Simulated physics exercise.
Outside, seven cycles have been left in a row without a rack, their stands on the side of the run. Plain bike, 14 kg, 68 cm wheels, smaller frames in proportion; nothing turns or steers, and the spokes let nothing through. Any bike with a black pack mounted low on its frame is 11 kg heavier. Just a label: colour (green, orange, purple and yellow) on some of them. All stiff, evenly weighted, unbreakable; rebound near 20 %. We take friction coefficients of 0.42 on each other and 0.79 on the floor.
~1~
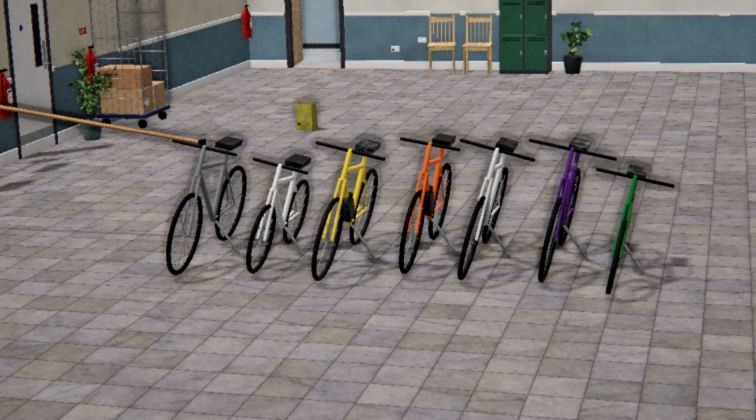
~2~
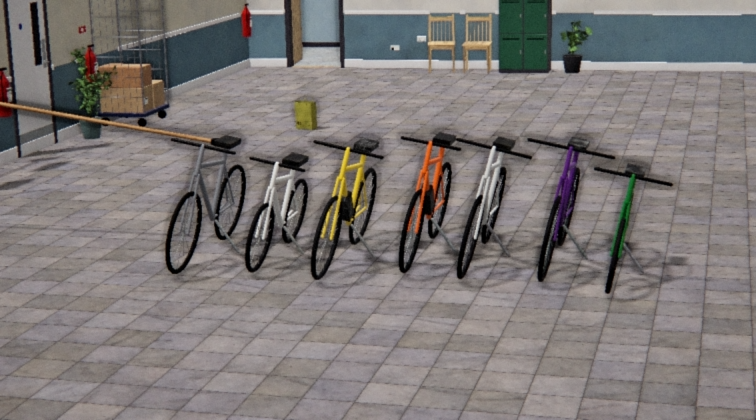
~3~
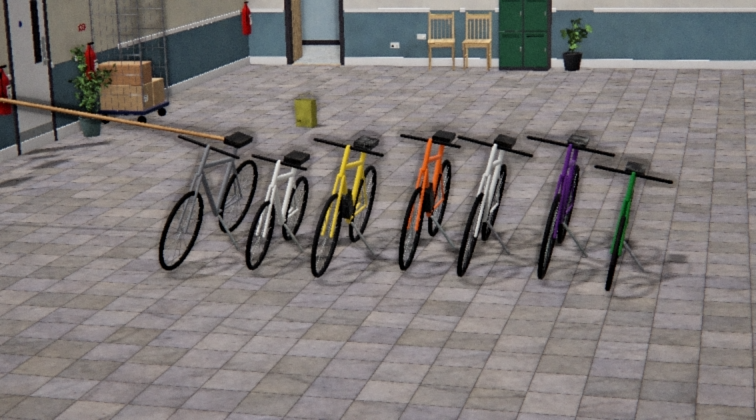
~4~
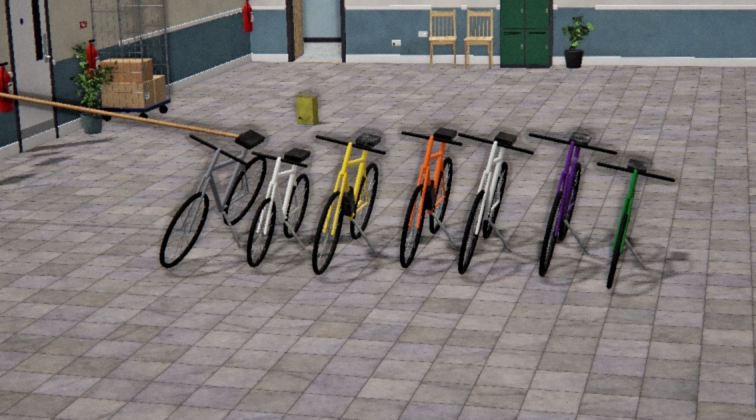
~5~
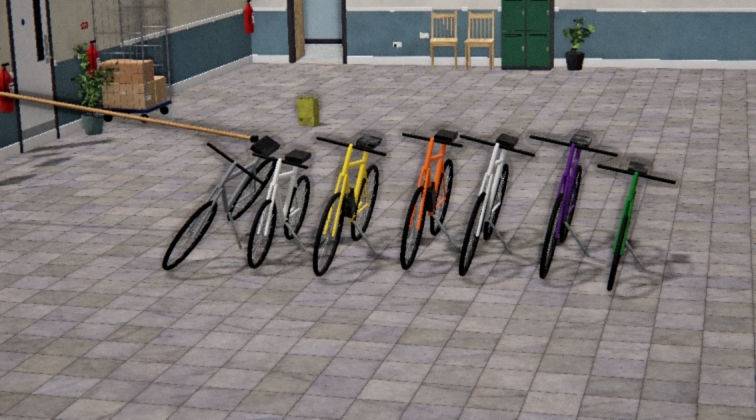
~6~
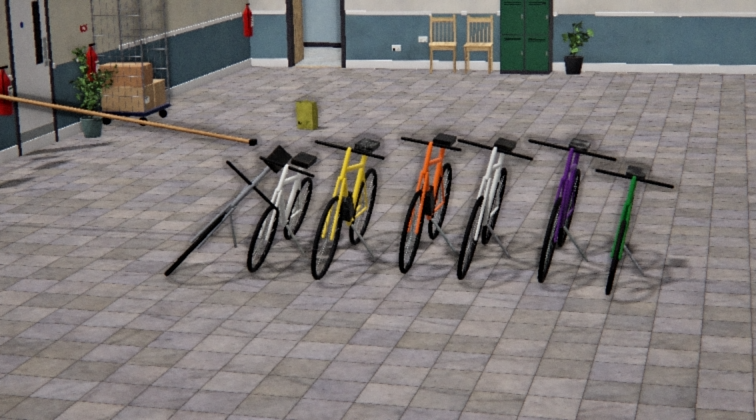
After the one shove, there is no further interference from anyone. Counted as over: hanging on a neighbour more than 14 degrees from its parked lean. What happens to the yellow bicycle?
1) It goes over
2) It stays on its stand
It goes over (1).
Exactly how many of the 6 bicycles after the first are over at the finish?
Result - a count of 5.
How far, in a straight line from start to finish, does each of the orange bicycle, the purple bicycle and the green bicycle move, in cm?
Net displacement, roughly: Orange ~ 70 cm, purple ~ 30 cm, green ~ 0 cm.
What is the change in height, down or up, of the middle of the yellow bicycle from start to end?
Looks like it winds up about 25 centimetres lower.
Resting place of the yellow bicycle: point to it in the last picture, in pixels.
In the last picture it comes to a stop at about (420, 238).
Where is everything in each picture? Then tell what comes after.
In the first picture (pixels give the middle of a visible side), pole end (200, 143) 11 cm from the first bicycle; yellow bicycle (321, 225); green bicycle (619, 245); orange bicycle (409, 218); none of the others has stirred.
The second picture shows pole end (213, 142) pushing; yellow bicycle (319, 224).
The third picture shows pole end pushing; yellow bicycle (319, 221); none of the others has stirred.
The fourth picture shows pole end pushing; yellow bicycle (321, 219); none of the others has stirred.
The fifth picture shows pole end (252, 140) stopped; yellow bicycle (322, 220); none of the others has stirred.
The sixth picture shows pole end (251, 143) stopped; yellow bicycle (320, 224); green bicycle (618, 245); purple bicycle (550, 226); steepest lean 5°, the bicycle at (257, 228); one has shifted.
Then, 0.25 s past the last view, 1 of the 6 other bicycles over; yellow bicycle unmoved.
Then, 0.81 s past the last view, 2 of the 6 other bicycles over; yellow bicycle 34° from how it stood; orange bicycle 3° from how it stood.
Then, 1.33 s past the last view, 4 of the 6 other bicycles over; yellow bicycle 60° from how it stood; orange bicycle 44° from how it stood.
Then, 1.65 s past the last view, 5 of the 6 other bicycles over; yellow bicycle 68° from how it stood; orange bicycle 56° from how it stood.
In the end, 5 of the 6 other bicycles over; yellow bicycle 70° from how it stood; orange bicycle 59° from how it stood; purple bicycle 26° from how it stood. One left standing. From the last view, middles, yellow bicycle near (420, 238), orange bicycle near (502, 221).
